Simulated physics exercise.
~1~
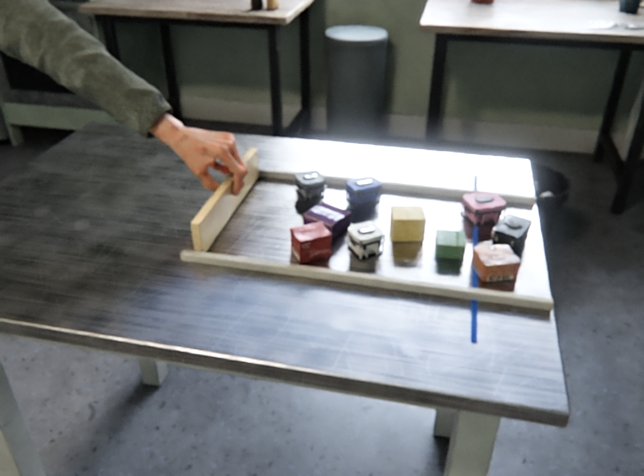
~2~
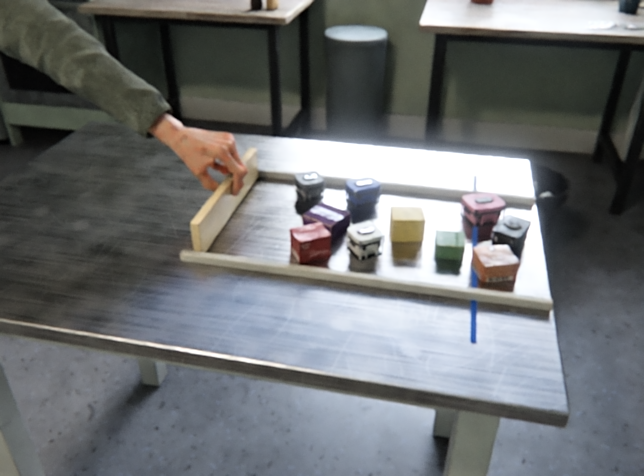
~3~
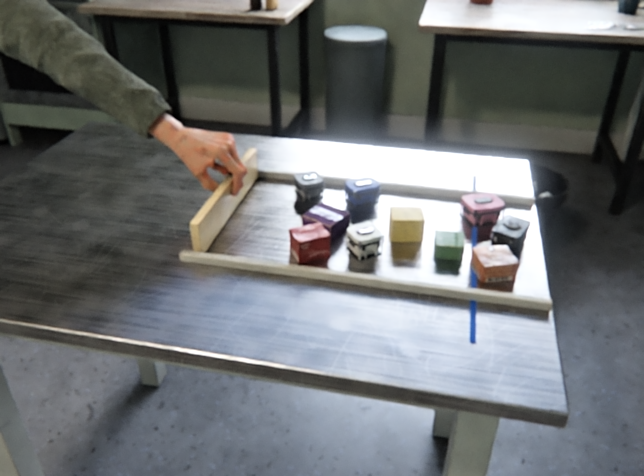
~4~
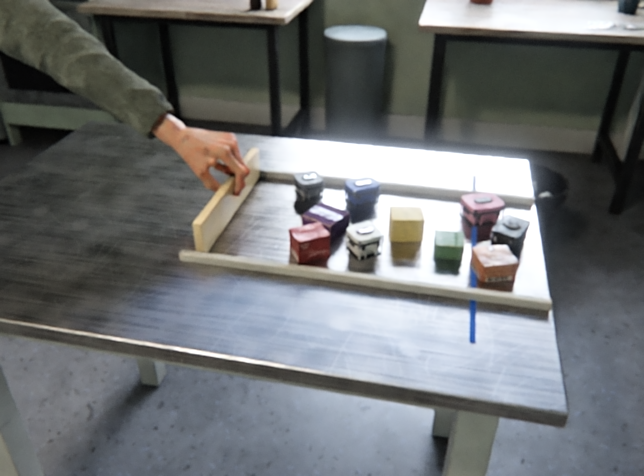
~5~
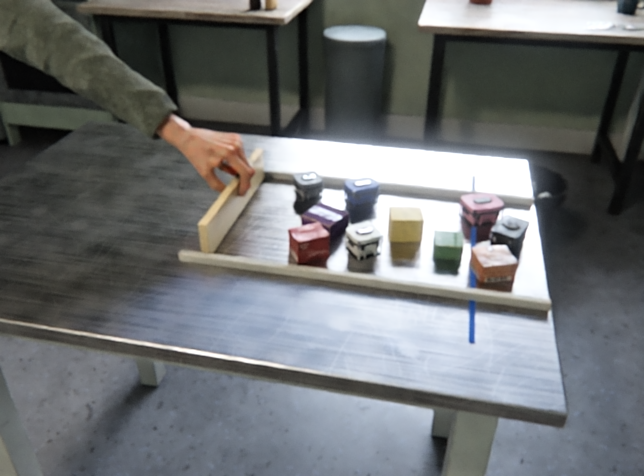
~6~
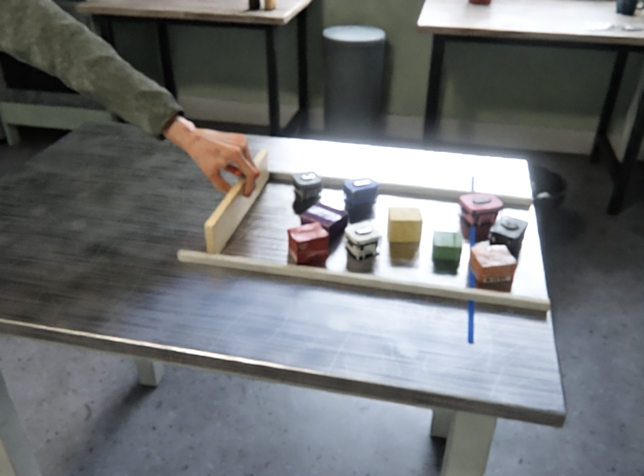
Hand resting on an upright wooden board, then sliding it slightly right between two rails toward small colourful boxes that stay still.
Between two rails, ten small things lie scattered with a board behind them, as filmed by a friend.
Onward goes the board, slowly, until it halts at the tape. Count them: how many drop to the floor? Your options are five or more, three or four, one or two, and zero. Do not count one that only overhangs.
My pick is one or two.
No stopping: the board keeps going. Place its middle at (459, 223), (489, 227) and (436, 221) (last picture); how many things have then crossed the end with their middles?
The counts are 1, 3 and 0, in that order.
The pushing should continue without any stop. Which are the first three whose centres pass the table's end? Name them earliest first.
Earliest first: The black case, then the pink case, then the yellow block.
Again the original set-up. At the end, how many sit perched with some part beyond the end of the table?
The number would be 1.
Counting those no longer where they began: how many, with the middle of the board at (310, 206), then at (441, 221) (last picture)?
4 by the first point, 10 by the second.
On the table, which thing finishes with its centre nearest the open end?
The one you want is the yellow block.
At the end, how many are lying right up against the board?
Contact count: 4.
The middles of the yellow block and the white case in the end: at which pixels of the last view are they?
Going in order, first (529, 236) and next (487, 249).
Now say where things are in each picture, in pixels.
Black case (511, 234); orange box (495, 263); pink case (483, 209); board (229, 197); tape (475, 241), in the first picture.
Orange box (494, 263); green block (450, 245), in the second picture.
Pink case (482, 210); red box (309, 243), in the third picture.
Black case (510, 235); blue case (362, 192), in the fourth picture.
Orange box (493, 264); board (235, 198), in the fifth picture.
Black case (508, 235); orange box (492, 264); pink case (480, 210); board (241, 198); tape (472, 242), in the sixth picture.
A little later, none off yet; black case at rest near (508, 235); orange box at rest near (492, 264); pink case at rest near (480, 210).
Next, none off yet; black case at rest near (508, 235); orange box at rest near (497, 266); pink case at rest near (480, 210).
When it is over, the number that fall off is one or two; down, pink case and black case.
